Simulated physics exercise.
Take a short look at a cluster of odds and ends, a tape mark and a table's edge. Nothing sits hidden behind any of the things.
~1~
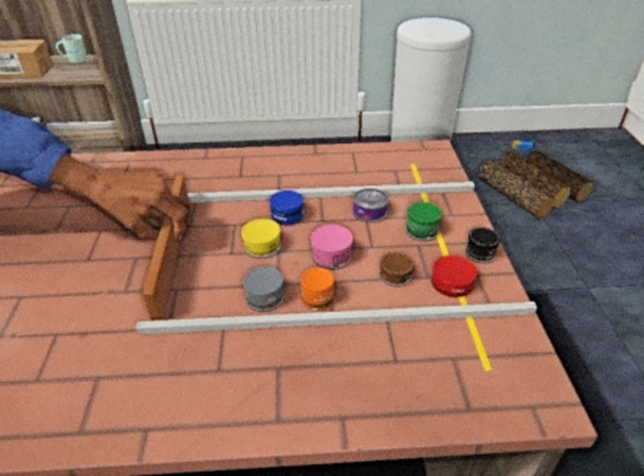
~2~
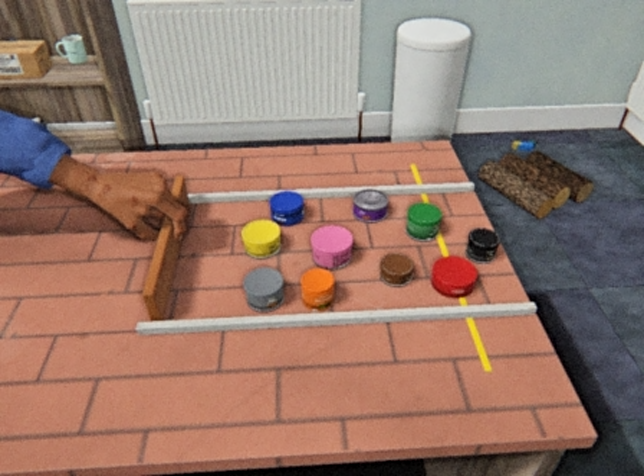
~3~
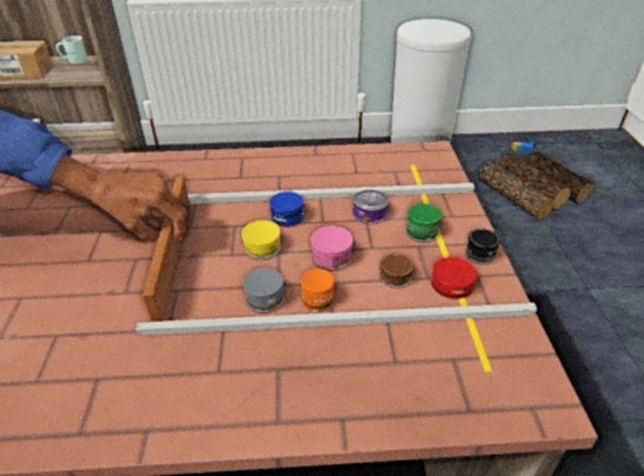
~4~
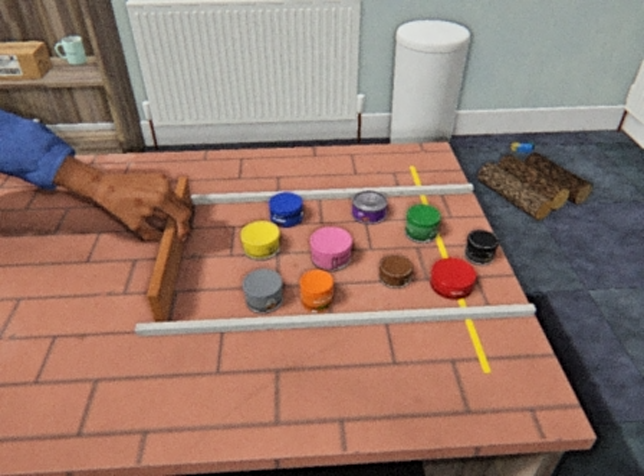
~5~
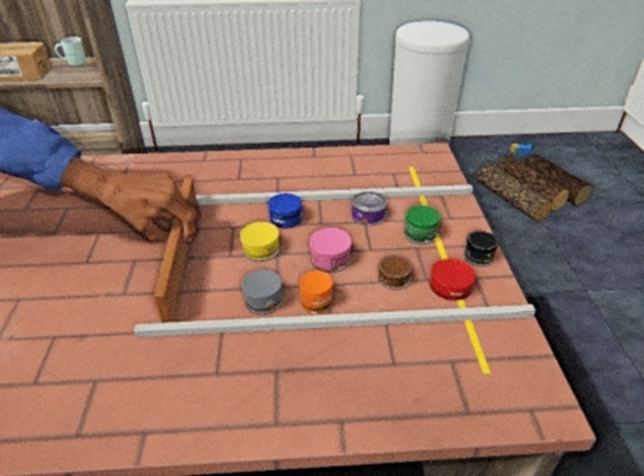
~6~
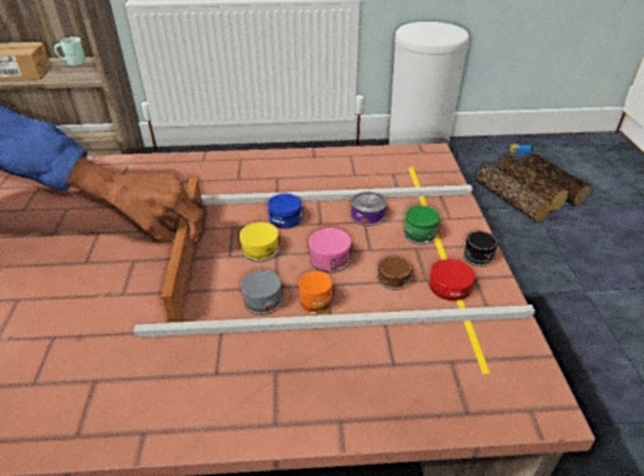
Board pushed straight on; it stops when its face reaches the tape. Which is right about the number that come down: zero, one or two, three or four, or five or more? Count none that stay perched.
Well, what drops off the end works out to one or two of them.
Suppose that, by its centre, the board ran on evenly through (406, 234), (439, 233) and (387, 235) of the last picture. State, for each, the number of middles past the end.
0, 1 and 0.
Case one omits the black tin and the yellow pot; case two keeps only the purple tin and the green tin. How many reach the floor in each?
The first try gives 1, the second gives 1.
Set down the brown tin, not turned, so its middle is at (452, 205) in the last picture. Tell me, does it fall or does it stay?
Brown tin: Gone.
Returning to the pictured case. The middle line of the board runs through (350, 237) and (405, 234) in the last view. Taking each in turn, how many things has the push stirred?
First 7, after that 9.
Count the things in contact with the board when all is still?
Count recorded: 4.
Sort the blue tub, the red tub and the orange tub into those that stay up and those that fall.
I'd say the blue tub stays in place, the red tub drops away, and the orange tub stays in place.
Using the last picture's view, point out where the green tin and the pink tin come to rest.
Green tin at about (487, 221), pink tin at about (464, 247).
Early on, none off yet; black tin at rest near (480, 249); red tub at rest near (451, 280); green tin at rest near (421, 225).
Finally, the number that fall off is one or two; lost, red tub.
